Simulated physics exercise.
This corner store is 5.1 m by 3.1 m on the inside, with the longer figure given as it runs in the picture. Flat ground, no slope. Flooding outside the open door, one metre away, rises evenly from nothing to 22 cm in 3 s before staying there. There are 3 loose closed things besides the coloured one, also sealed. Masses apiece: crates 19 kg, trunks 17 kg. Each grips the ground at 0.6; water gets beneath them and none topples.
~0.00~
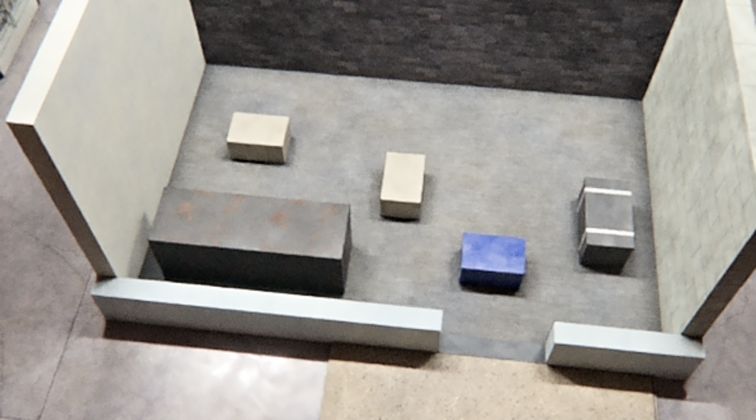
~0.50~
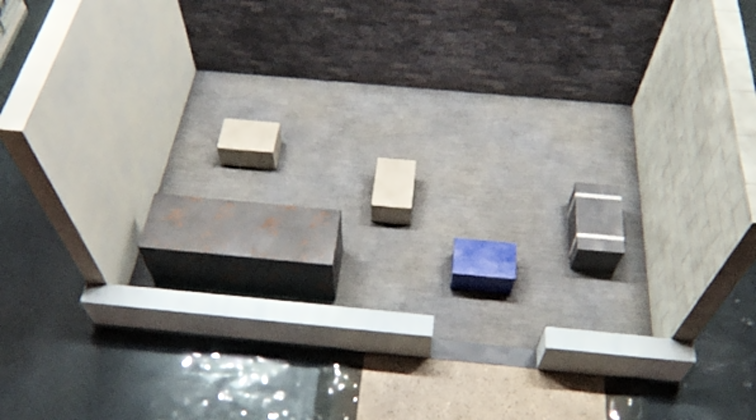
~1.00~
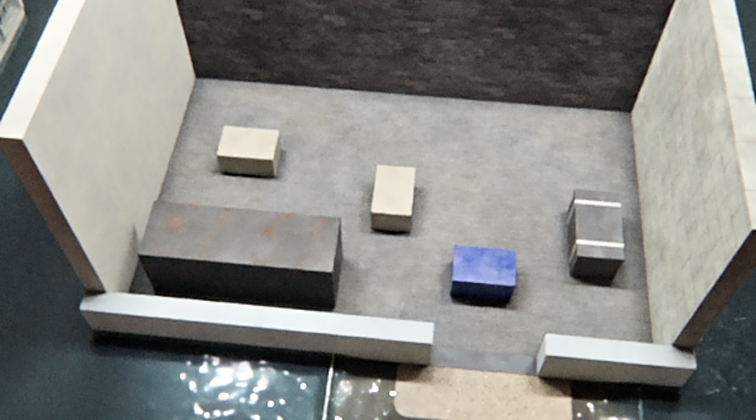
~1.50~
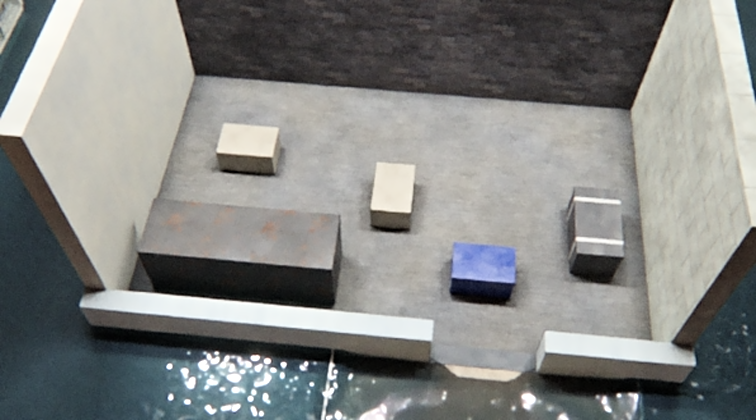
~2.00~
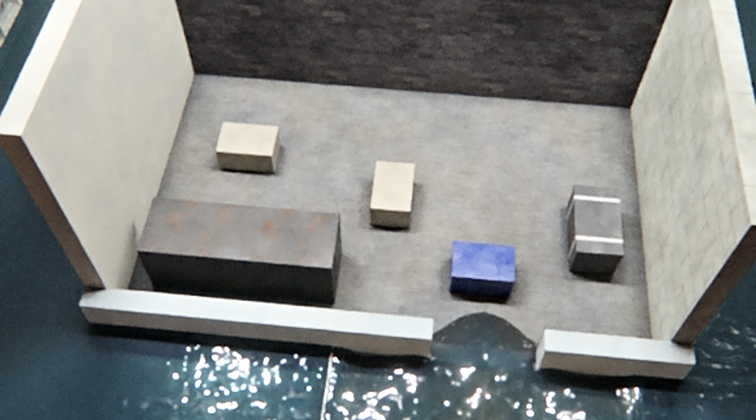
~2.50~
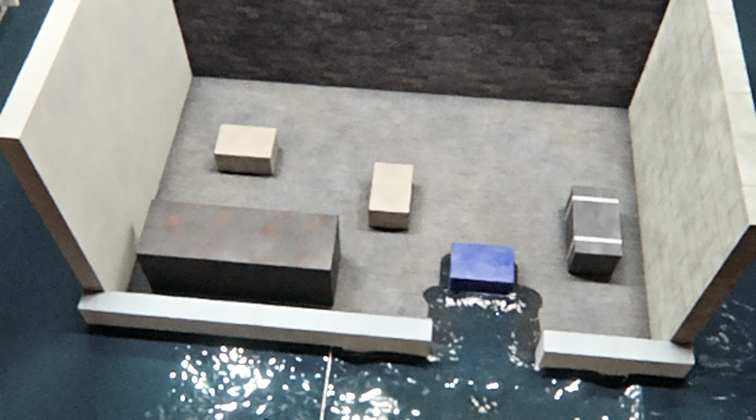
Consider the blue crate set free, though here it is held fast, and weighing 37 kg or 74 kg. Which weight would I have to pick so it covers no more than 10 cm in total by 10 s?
Pick the larger one.
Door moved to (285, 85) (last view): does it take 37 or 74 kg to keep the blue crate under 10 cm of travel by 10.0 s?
Lab note: Lower mass sufficient.
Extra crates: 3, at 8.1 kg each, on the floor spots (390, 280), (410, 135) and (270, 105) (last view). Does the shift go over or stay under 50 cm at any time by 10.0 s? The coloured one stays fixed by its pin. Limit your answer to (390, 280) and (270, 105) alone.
In that order: Beyond it, within it.
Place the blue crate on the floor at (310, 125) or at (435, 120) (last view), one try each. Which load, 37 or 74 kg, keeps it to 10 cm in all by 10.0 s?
In order, both loads succeed and both loads succeed.
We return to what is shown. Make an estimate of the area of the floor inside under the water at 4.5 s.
Some 7.5 m2.
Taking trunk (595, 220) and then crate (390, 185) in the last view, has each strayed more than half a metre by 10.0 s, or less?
First above the mark, then below the mark.
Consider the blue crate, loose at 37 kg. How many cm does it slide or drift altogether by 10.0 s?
Some 30 centimetres of travel in total.
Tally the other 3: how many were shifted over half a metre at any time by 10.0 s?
That adds up to 1.
After 3.5 s the blue crate would be 4 cm from its start with 37 kg and 0 cm from its start with 74 kg; 7 cm of water round it then.
After 4.5 s the blue crate would be 27 cm from its start with 37 kg and 0 cm from its start with 74 kg; 6 cm of water round it then.
After 7.0 s the blue crate would be 27 cm from its start with 37 kg and 0 cm from its start with 74 kg; 6 cm of water round it then.
After 10.0 s the blue crate would be 34 cm from its start with 37 kg and 0 cm from its start with 74 kg; 7 cm of water round it then.
